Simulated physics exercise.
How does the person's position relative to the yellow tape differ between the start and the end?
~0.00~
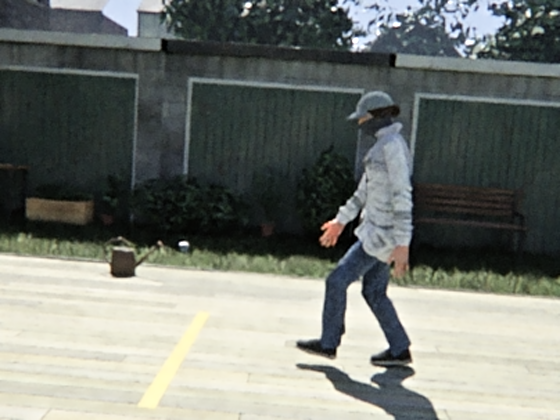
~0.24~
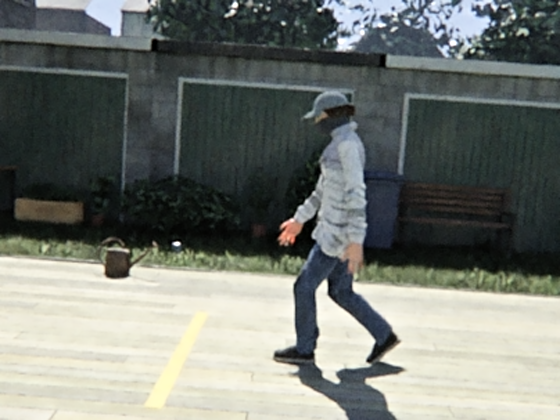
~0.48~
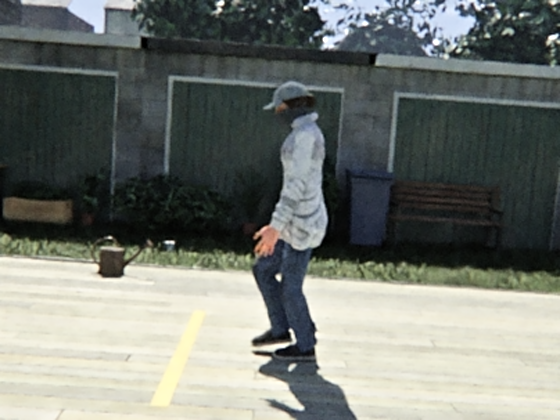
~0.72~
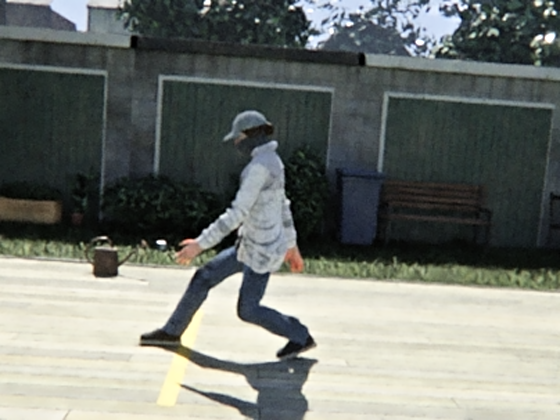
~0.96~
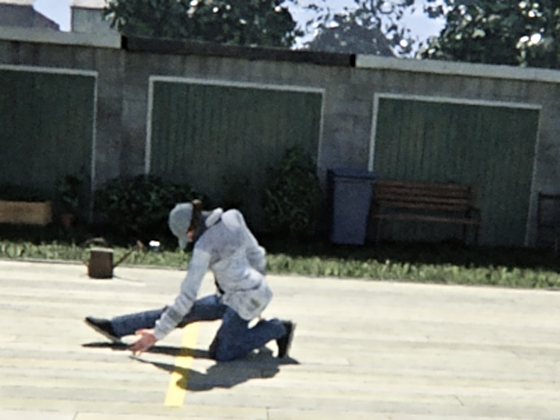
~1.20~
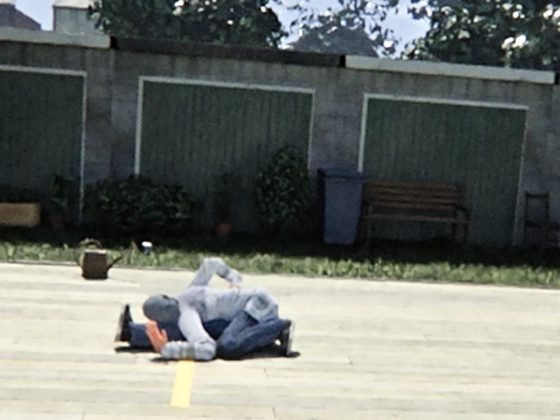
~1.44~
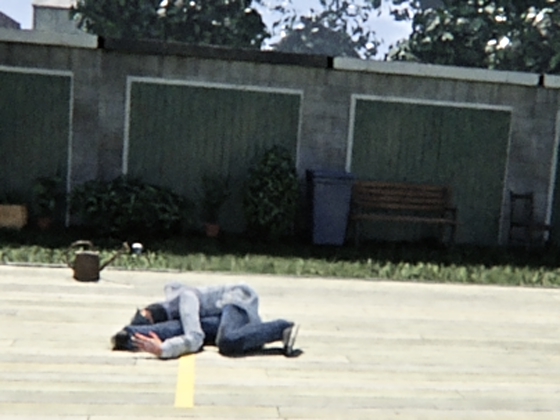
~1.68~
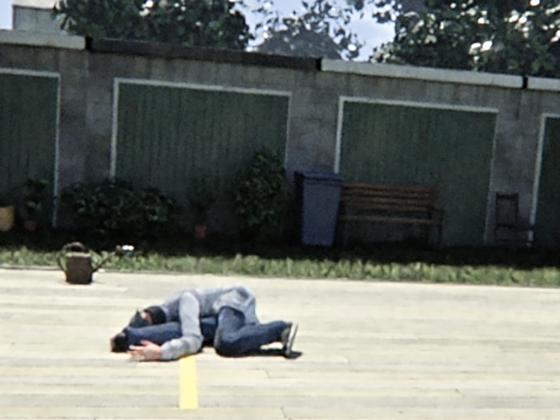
At the start the person is upright and well to the right of the yellow tape. At the end they are lying on the ground at the tape, with the head past it to the left and the hips still on the right side.
Person in a grey cap walking left, lunging and crumpling to the ground, head past the yellow tape, hips short of it.
